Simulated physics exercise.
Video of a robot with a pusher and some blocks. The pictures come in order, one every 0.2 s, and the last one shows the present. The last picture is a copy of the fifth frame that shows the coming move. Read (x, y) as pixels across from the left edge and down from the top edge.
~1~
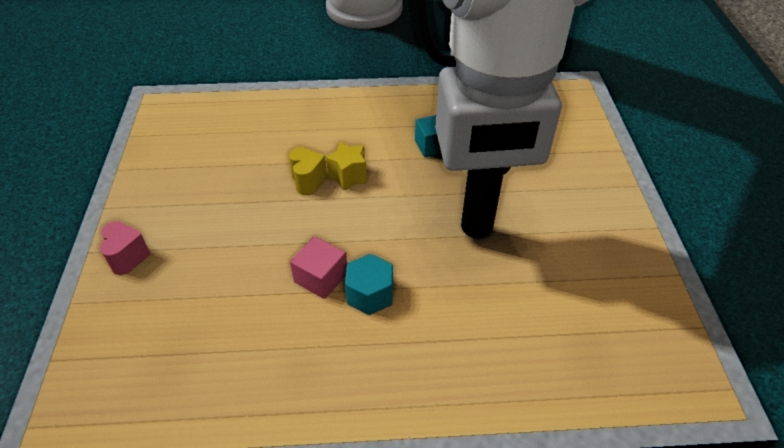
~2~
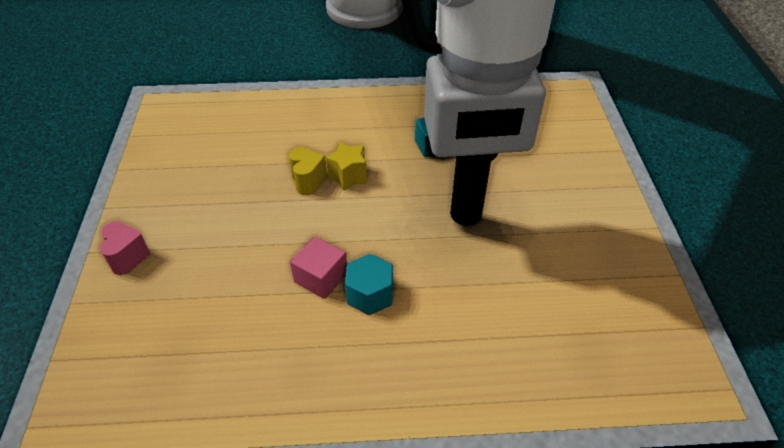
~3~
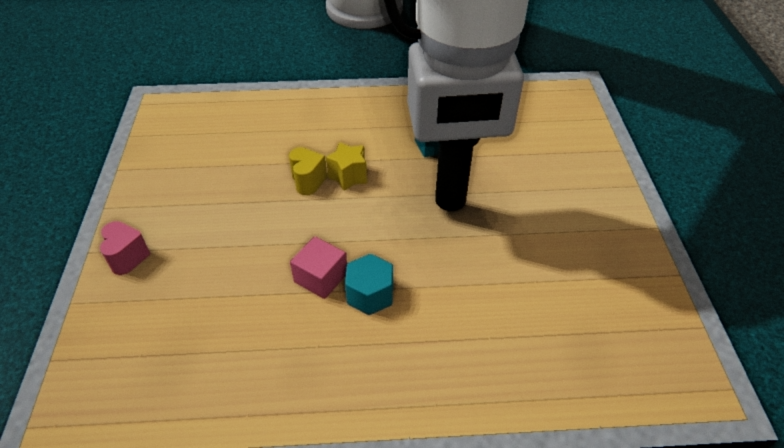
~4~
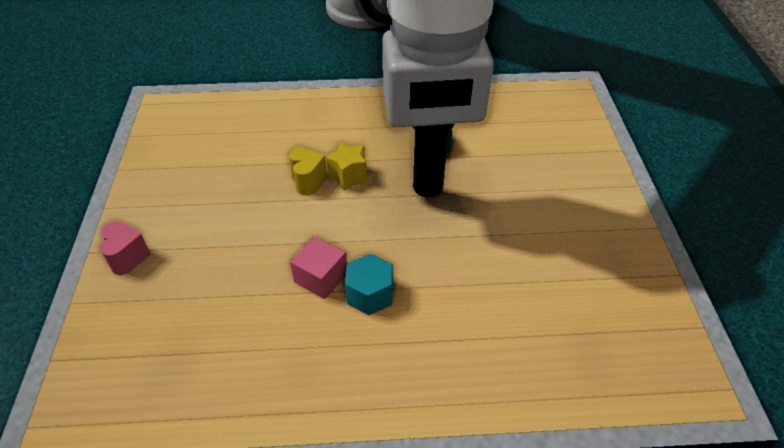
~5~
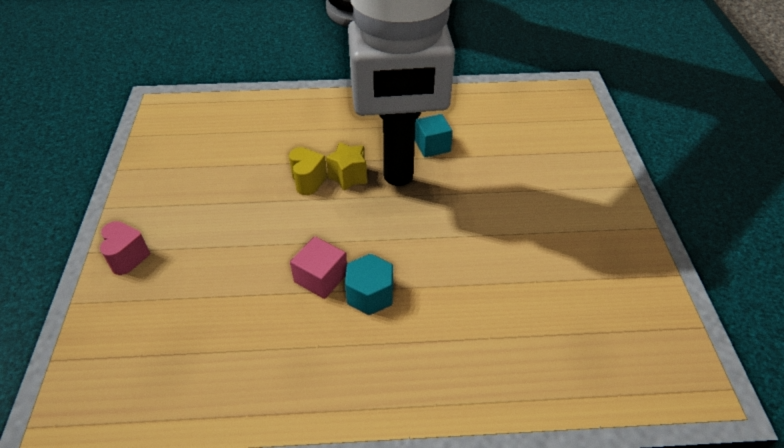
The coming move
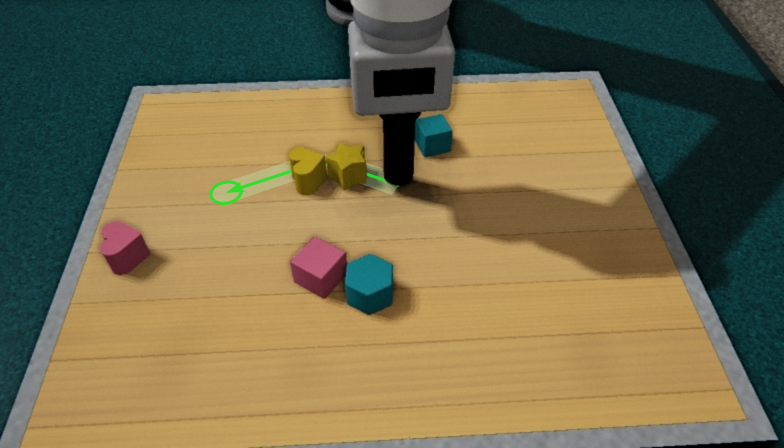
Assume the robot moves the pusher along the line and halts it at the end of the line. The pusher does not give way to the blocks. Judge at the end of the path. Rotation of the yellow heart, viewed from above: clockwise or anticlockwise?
The block spins anticlockwise.
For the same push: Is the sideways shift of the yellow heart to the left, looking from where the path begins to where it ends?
In short: Yes.
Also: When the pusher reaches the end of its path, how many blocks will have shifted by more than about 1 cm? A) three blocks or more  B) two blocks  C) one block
My answer is option B.
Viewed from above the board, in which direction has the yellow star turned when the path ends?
The yellow star rotates clockwise.
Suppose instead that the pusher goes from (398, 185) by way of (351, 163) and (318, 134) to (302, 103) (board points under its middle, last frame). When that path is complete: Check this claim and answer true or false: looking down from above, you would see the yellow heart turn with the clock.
This is false.
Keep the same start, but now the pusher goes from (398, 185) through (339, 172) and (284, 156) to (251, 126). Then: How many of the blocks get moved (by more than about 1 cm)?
The push moves two blocks more than 1 cm.
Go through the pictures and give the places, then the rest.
Tip of the pusher (477, 227), middles of tops, yellow heart (305, 159), yellow star (347, 154), turquoise square piece (434, 124), in the first picture.
Pusher (466, 215), nothing pushed, in the second picture.
Pusher (451, 201), nothing pushed, in the third picture.
Pusher (428, 187), nothing pushed, in the fourth picture.
Pusher (399, 176), yellow heart (305, 159), yellow star (347, 154), turquoise square piece (434, 124), in the fifth picture.
The line goes from (398, 185) through (344, 167) and (286, 173) to (226, 192).
On the path given first. One third of the way, pusher (343, 157); yellow heart (285, 159), turned 60° anticlockwise; yellow star (312, 145).
Two thirds of the way, pusher (284, 164); yellow heart (230, 172), turned 95° anticlockwise; yellow star (252, 150), turned 15° clockwise.
At the end, pusher (224, 183); yellow heart (188, 188), turned 110° anticlockwise; yellow star (218, 150), turned 80° clockwise; turquoise square piece unmoved.
